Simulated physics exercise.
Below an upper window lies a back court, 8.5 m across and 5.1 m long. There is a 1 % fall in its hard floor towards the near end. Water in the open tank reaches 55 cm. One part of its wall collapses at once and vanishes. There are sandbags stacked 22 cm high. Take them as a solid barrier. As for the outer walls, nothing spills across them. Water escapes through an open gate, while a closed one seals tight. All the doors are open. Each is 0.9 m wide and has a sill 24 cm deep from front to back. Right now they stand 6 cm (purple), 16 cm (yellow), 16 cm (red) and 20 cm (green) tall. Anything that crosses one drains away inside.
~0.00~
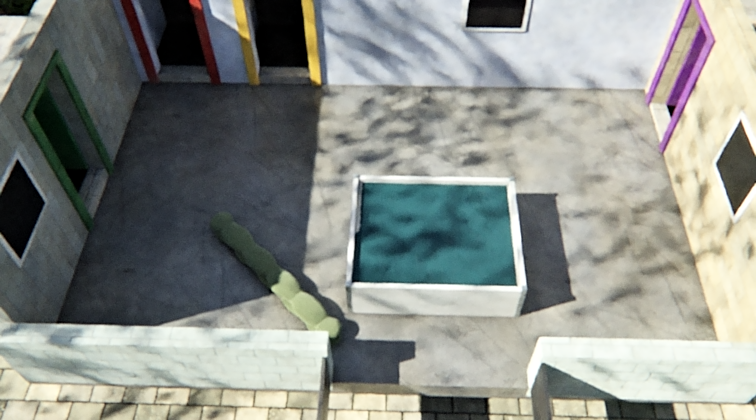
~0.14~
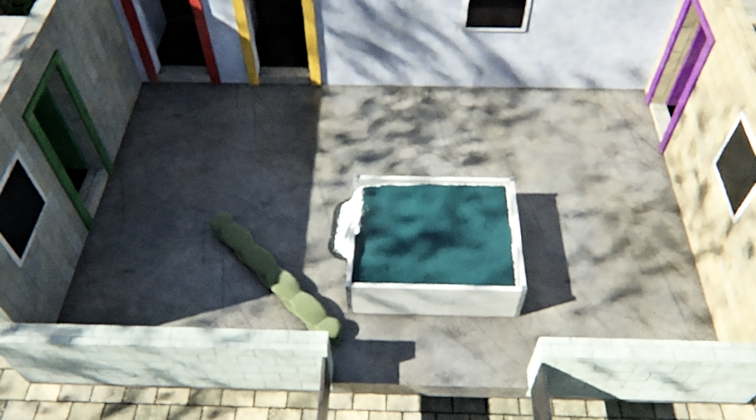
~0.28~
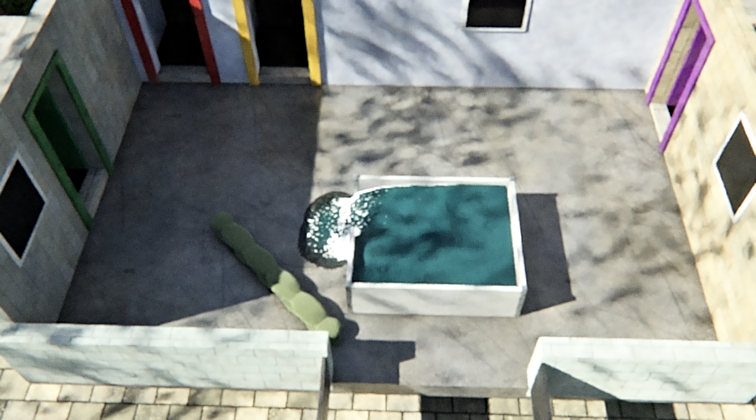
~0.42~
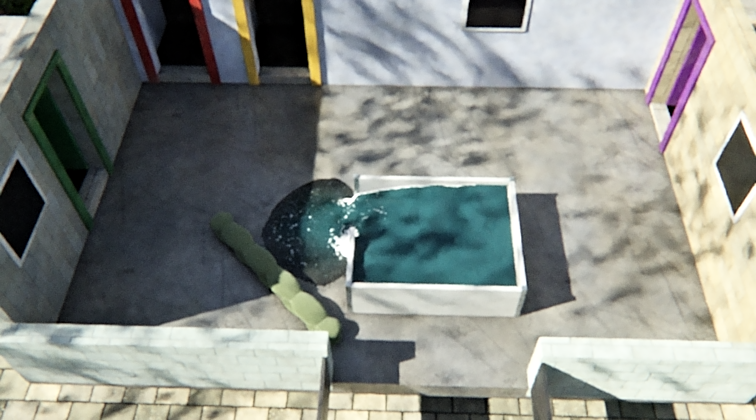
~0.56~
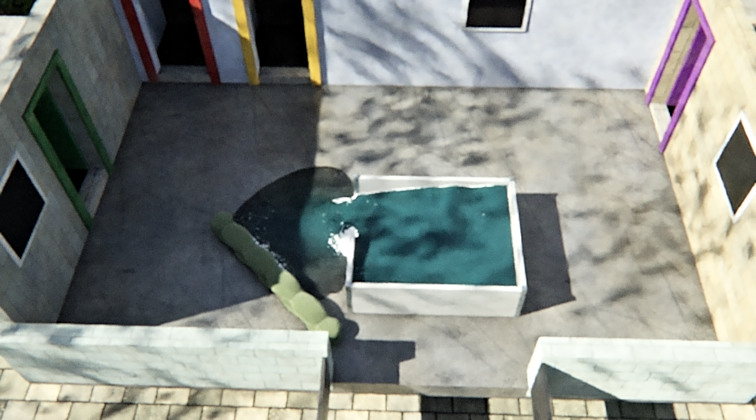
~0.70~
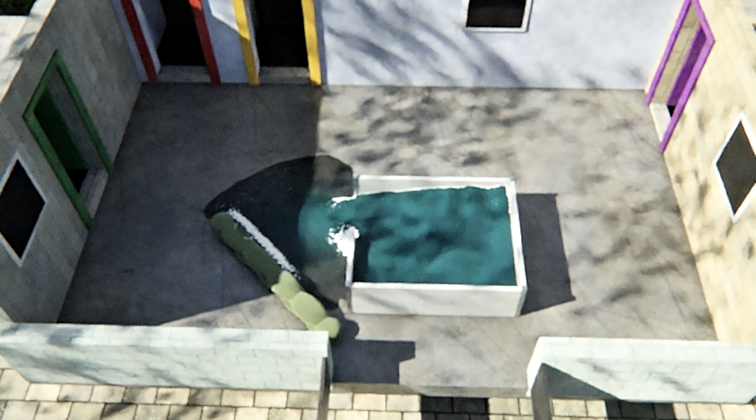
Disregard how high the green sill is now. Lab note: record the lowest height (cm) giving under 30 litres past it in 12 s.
Lowest height: 8.5 cm.
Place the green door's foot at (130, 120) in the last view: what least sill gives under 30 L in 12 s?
14.0 cm.
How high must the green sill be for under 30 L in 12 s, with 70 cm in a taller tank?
You'd need a step of close to 11.5 cm.
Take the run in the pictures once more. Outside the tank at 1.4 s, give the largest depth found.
Roughly 29 cm.
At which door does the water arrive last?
I'd say the purple door.
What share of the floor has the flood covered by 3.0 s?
I'd say near 30 percent is wet.
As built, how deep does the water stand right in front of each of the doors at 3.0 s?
Centimetres: Purple = 0, yellow = 4, red = 24, green = 11.
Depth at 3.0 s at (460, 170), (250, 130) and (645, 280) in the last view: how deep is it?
That's 0, 3 and 0 cm, in the order given.
After 1.4 s water covers 15 % of the floor, deepest (29 cm) near (264, 243); 1 cm at the green door, 0 litres in over its 20 cm sill.
After 3.0 s water covers 30 % of the floor, deepest (29 cm) near (135, 105); 11 cm at the green door, 0 litres in over its 20 cm sill.
After 12.0 s water covers 90 % of the floor, deepest (12 cm) near (46, 356); 6 cm at the green door, 0 litres in over its 20 cm sill.
At the green door as built, the water arrived by 1.4 s and peaked near 12 cm at 2.4 s.
Run again over the same 12 s with other heights there, 45 litres in over 7.5 cm, 13 litres over 10 cm. The limit of 30 litres is kept from about 8.5 cm up.
